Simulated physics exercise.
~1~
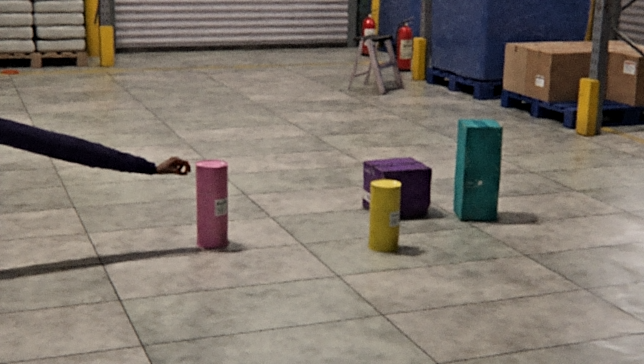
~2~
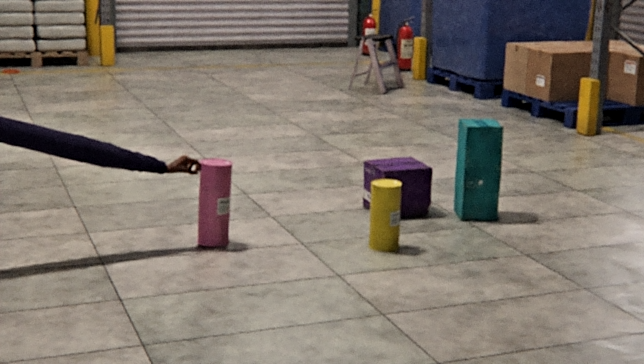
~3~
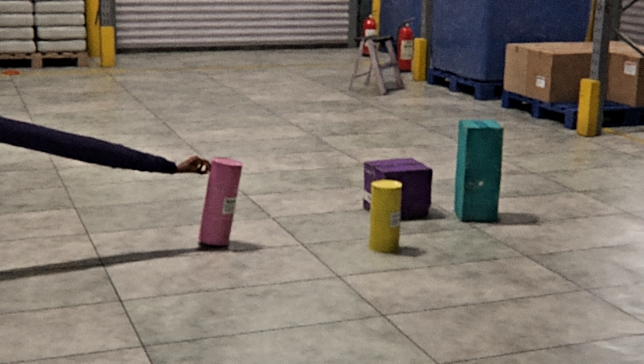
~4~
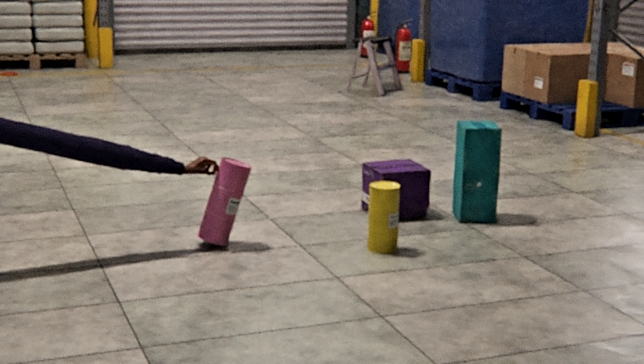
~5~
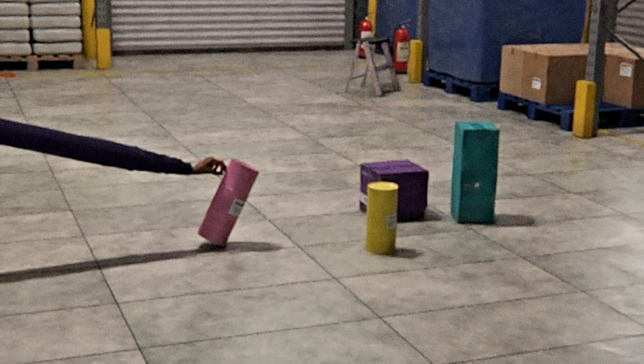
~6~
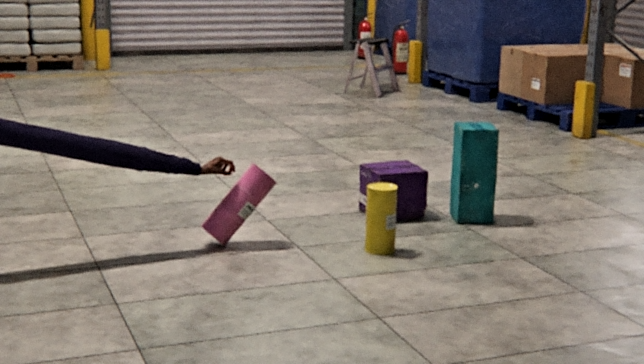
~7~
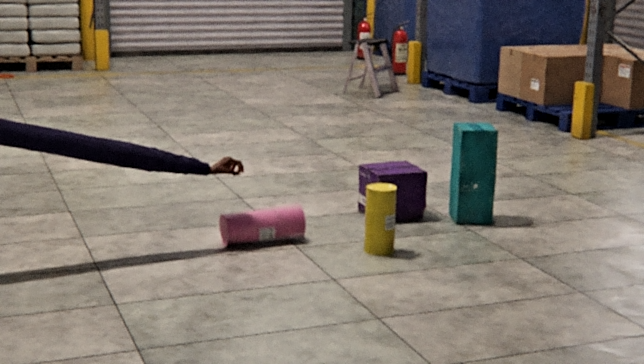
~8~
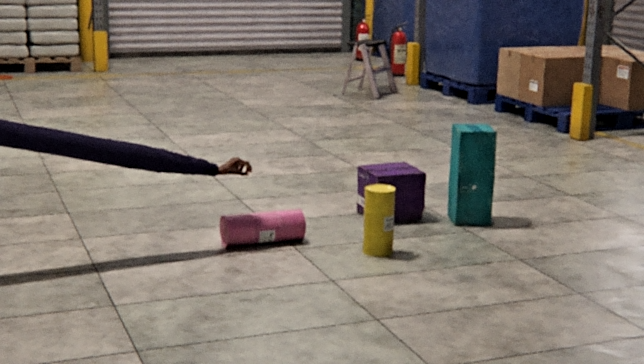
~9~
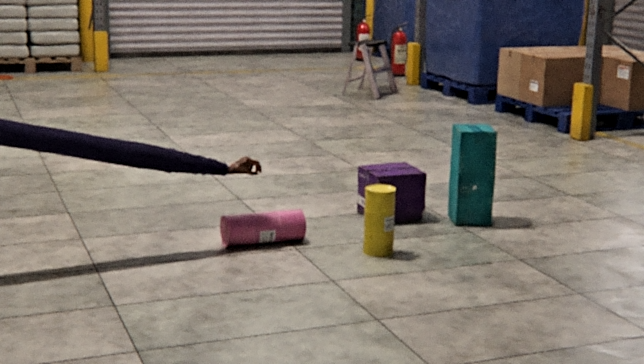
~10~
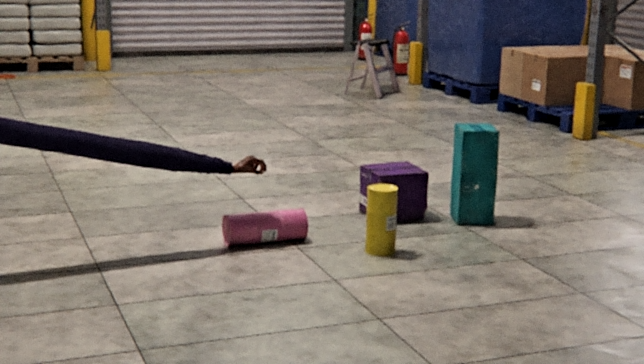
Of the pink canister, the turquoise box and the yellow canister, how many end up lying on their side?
One of them ends up on its side, the pink canister. The turquoise box and the yellow canister stay upright.
